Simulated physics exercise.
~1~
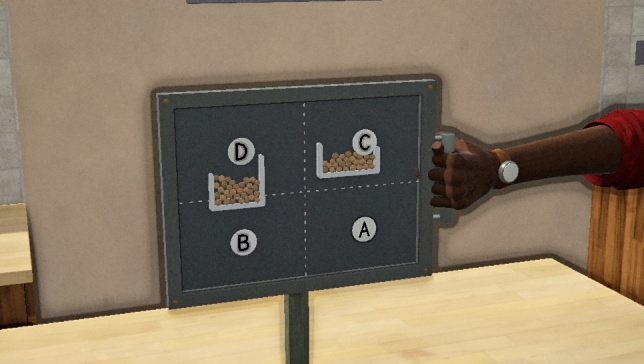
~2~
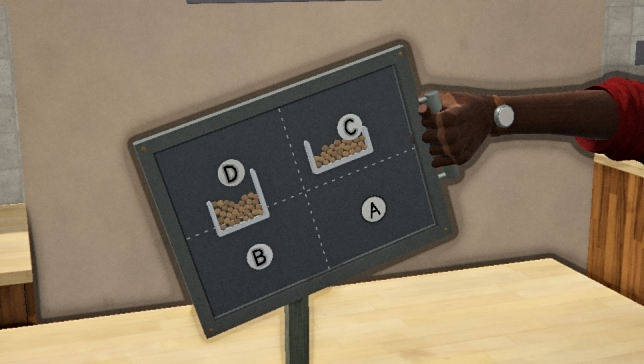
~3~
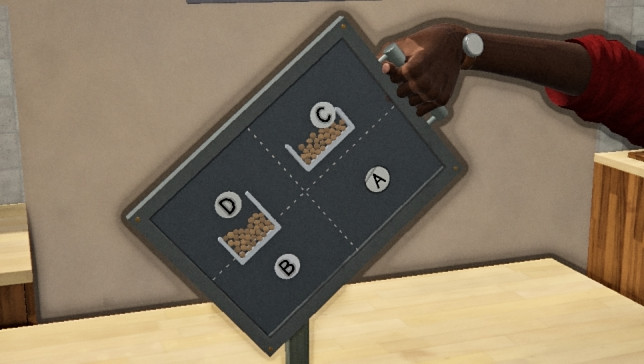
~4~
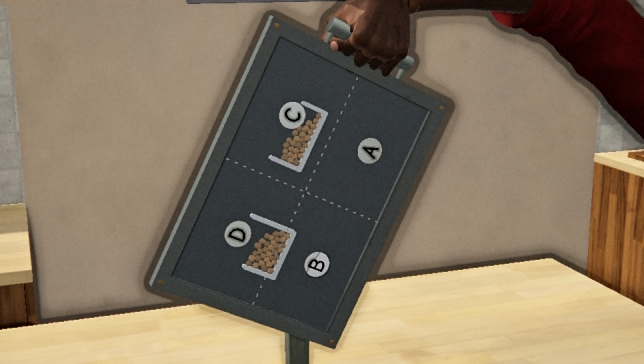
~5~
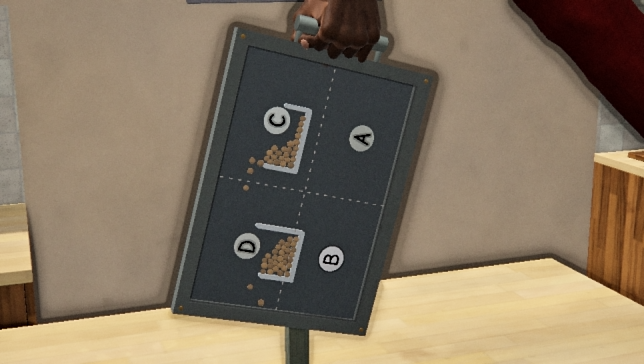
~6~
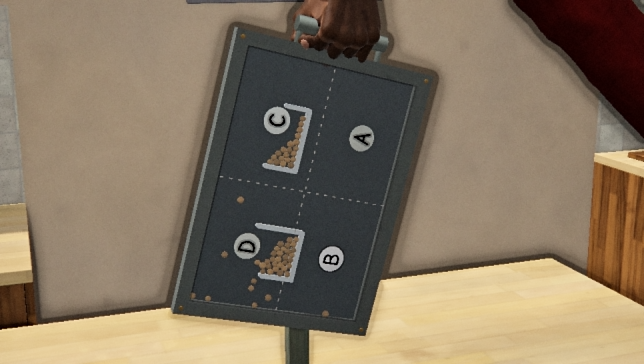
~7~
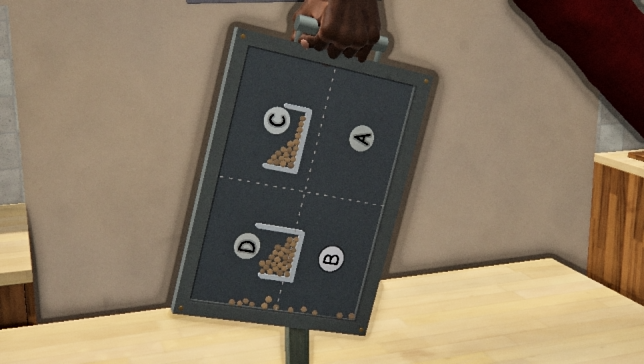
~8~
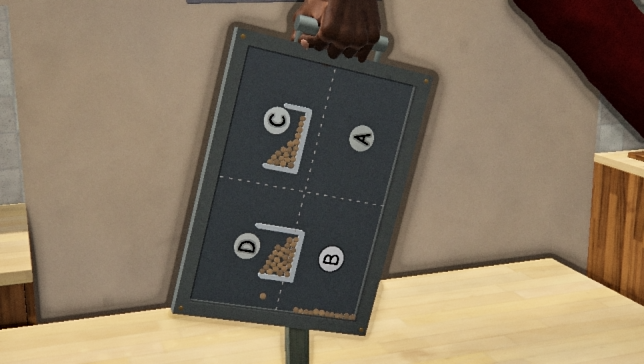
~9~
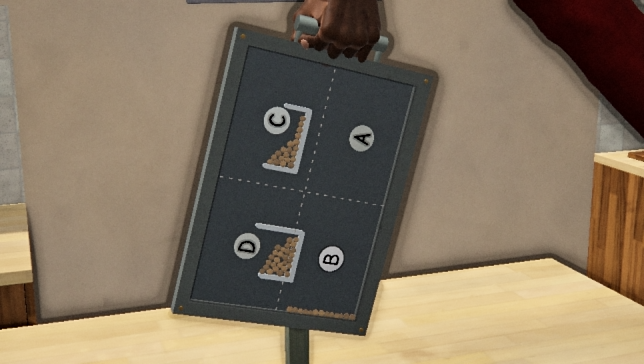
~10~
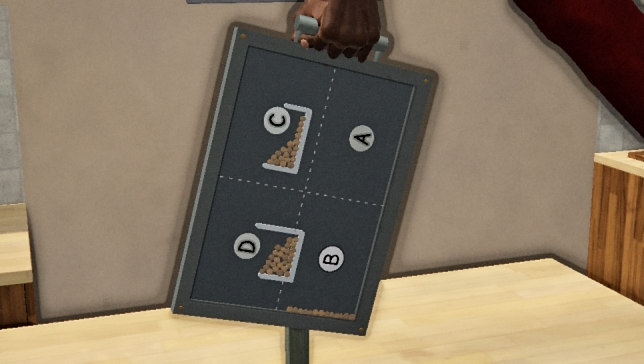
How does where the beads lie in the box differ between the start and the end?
At the start the beads all sit in the two open trays by C and D. At the end some remain in the trays, while the rest lie lower down, along the bottom edge of the tilted box below B.
Dark lettered box turning anticlockwise in a person's hand, spilling some beads from two trays, which settle along its bottom edge.
